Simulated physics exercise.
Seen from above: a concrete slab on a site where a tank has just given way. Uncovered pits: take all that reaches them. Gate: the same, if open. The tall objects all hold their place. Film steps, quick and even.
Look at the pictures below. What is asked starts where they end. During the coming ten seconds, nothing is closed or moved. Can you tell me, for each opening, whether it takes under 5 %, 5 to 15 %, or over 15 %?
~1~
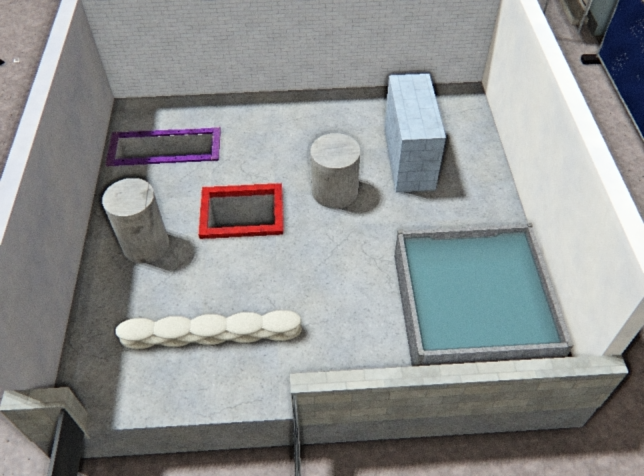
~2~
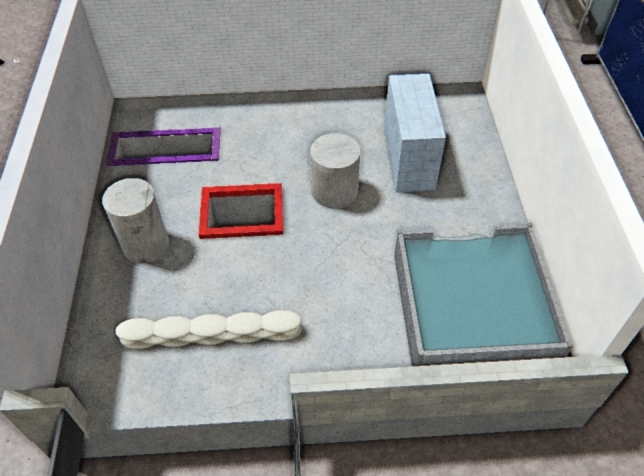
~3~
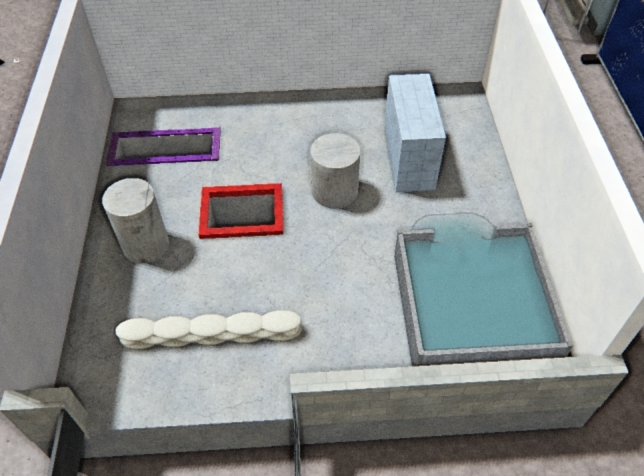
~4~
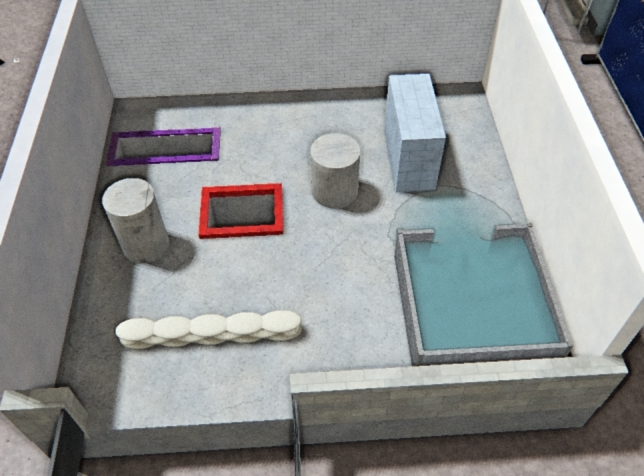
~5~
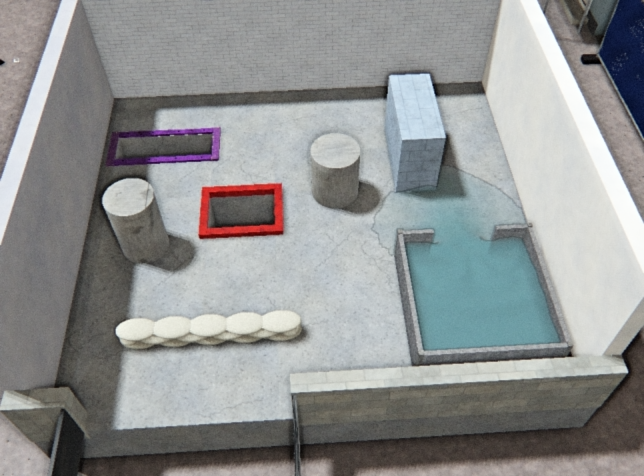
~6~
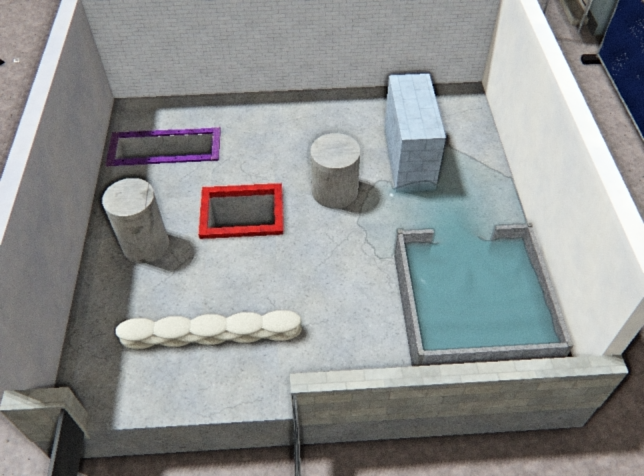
Sure: The gate takes under 5 %; the red pit takes under 5 %; the purple pit takes 5 to 15 %.
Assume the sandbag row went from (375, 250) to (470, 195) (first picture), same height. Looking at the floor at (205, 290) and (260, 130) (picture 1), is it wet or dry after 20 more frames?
Untouched, then untouched.
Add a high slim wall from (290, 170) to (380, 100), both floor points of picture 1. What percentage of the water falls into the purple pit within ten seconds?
Purple: About 0 %.
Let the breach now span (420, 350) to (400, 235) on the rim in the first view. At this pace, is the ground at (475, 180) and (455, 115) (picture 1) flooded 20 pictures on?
First point: Unwetted; second point: Unwetted.
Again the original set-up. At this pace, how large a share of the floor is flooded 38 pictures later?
About 70 per cent.
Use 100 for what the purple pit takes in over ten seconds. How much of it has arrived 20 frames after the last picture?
It works out at roughly 0 percent of the ten-second total.
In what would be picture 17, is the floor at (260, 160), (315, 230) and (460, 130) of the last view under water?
Taking them as listed, I'd call them high and dry, soaked through and soaked through.
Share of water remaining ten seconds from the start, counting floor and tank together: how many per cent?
Roughly 92 parts in a hundred.
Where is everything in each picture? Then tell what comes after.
Still water in the tank at (478, 288), in the first picture.
The front is at a hidden place, out from the gap on the tank's far side, in the second picture.
Water pours out on the tank's far side and has run to (421, 224), in the third picture.
The front is at (433, 191), out from the gap on the tank's far side, in the fourth picture.
Water pours out on the tank's far side and has run to (446, 169), in the fifth picture.
Water pours out on the tank's far side and has run to a hidden place, in the sixth picture.
A moment on, water covers 20 % of the floor; the gate 0 %, the red pit 0 %, the purple pit 0 %.
Next, water covers 30 % of the floor; the gate 0 %, the red pit 0 %, the purple pit 0 %.
Then, water covers 40 % of the floor; the gate 0 %, the red pit 0 %, the purple pit 0 %.
Later, water covers 70 % of the floor; the gate 0 %, the red pit 0 %, the purple pit 2 %.
In the end, water covers 85 % of the floor; the gate 1 %, the red pit 0 %, the purple pit 7 %.
